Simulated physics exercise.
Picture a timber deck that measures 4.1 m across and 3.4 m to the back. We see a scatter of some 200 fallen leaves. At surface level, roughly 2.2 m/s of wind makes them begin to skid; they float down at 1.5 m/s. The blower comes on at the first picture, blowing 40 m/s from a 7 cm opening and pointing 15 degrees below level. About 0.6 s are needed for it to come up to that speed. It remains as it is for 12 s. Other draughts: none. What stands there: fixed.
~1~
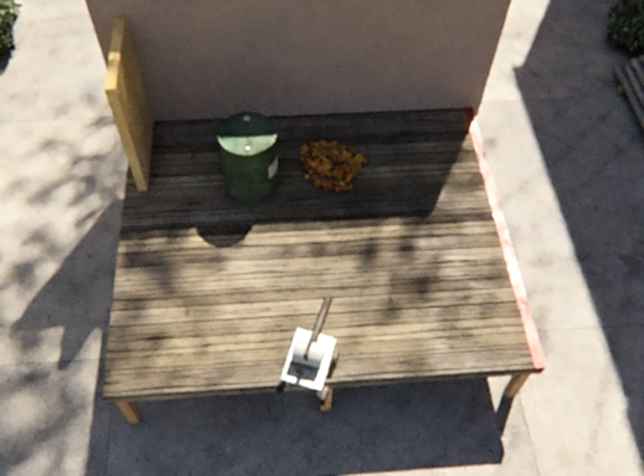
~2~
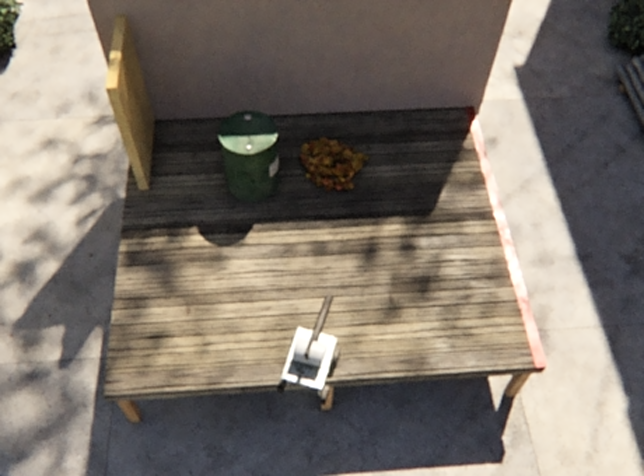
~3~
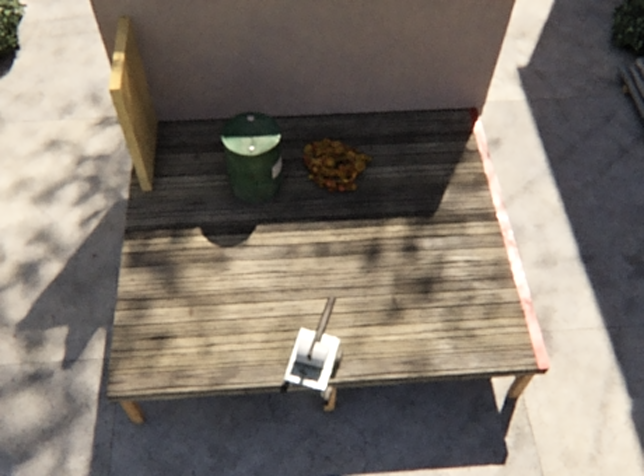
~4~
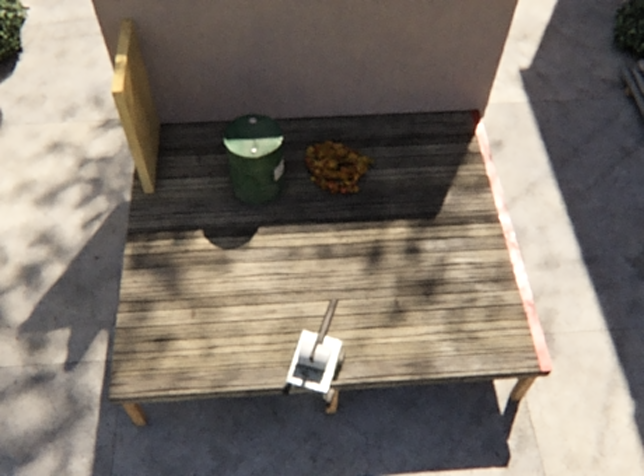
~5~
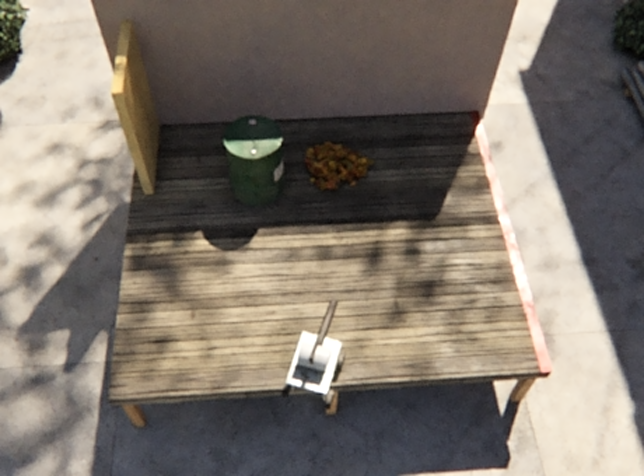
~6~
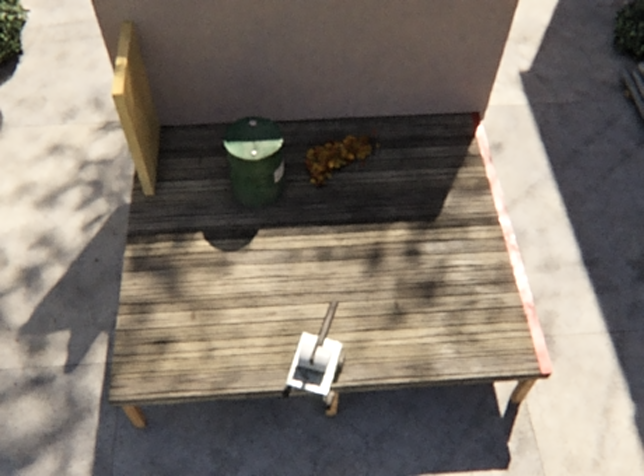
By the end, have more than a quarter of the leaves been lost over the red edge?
No.
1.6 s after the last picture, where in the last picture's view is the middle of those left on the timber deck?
Roughly pixel (327, 117).
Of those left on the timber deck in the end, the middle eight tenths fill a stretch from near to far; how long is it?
Around 0.0 m.
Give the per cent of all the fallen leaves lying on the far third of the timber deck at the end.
Something close to 90 % ends up there.
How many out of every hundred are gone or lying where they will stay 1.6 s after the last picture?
Estimated share: Near 40 %.
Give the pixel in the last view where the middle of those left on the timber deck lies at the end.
The middle lands close to (309, 117) in pixels.
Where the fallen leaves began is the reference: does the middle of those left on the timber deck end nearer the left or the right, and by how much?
I'd say a left-hand move of around 0.2 m.
Then, 1.6 s after the last picture the count stands so, 4 % are over the red edge; the middle of those still in play is near (327, 117).
Then, 3.0 s after the last picture the count stands so, 6 % are over the red edge; the middle of those still in play is near (322, 116).
Then, 5.8 s after the last picture the count stands so, 9 % are over the red edge; the middle of those still in play is near (315, 117).
Then, 11.1 s after the last picture, at the end, 11 % are over the red edge; the middle of those still in play is near (309, 117).
